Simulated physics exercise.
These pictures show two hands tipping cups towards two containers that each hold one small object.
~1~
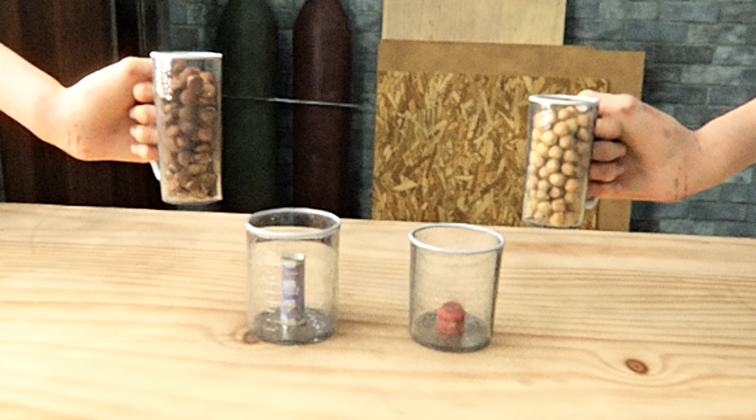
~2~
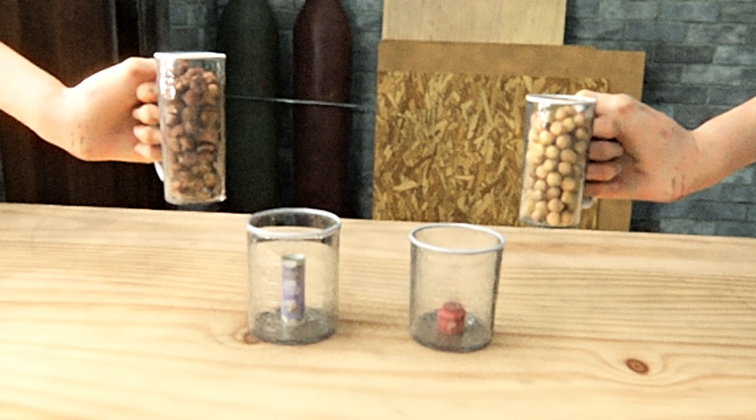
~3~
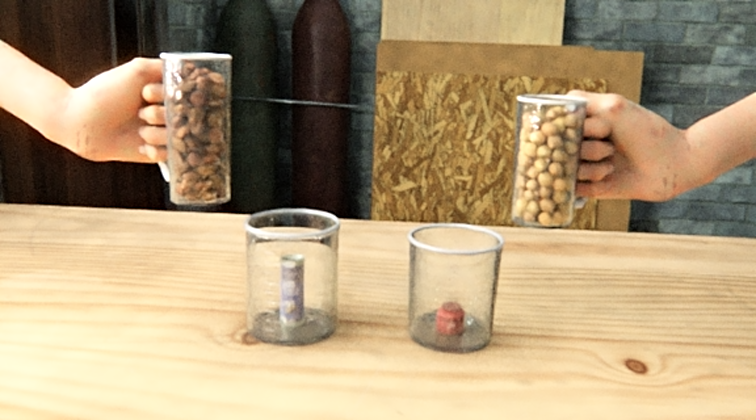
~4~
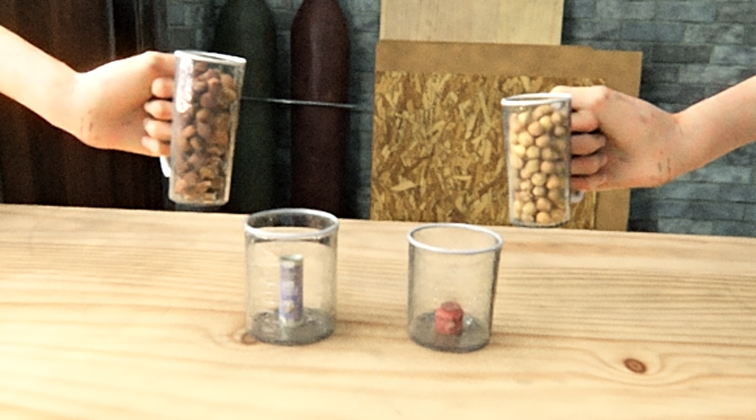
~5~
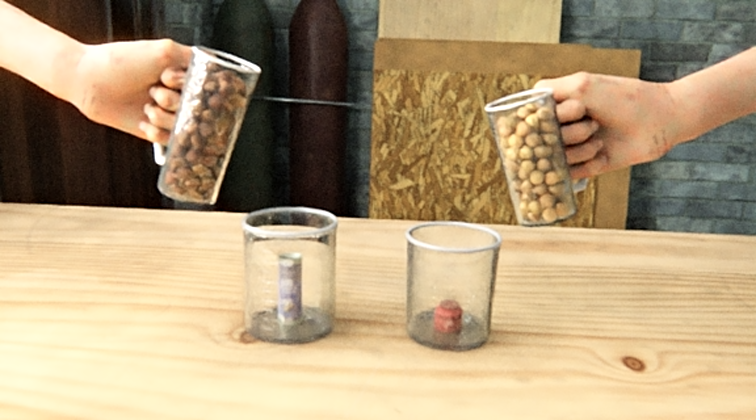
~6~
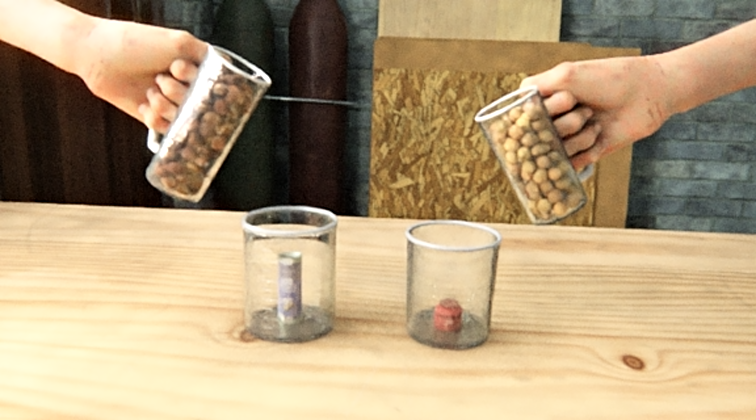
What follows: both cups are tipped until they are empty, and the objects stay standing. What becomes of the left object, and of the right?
In the end left thing: Tip stays above; right thing: Tip goes below.
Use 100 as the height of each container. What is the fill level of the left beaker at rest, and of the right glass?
Left: Roughly 55 %, right: 50 %.
Then, 0.30 s past the last view, left beaker empty, all of its cupful still in the cup; right glass empty, all of its cupful still in the cup.
Then, 0.68 s past the last view, left beaker nearly empty, nearly all of its cupful still in the cup; right glass nearly empty, nearly all of its cupful still in the cup.
Then, 1.09 s past the last view, left beaker nearly empty, about two thirds of its cupful still in the cup; right glass a quarter full, about a third of its cupful still in the cup.
Finally, left beaker half full (surface near (290, 267)), nothing beside it; right glass half full (surface near (451, 281)), nothing beside it; the left thing is still showing; the right thing is covered.
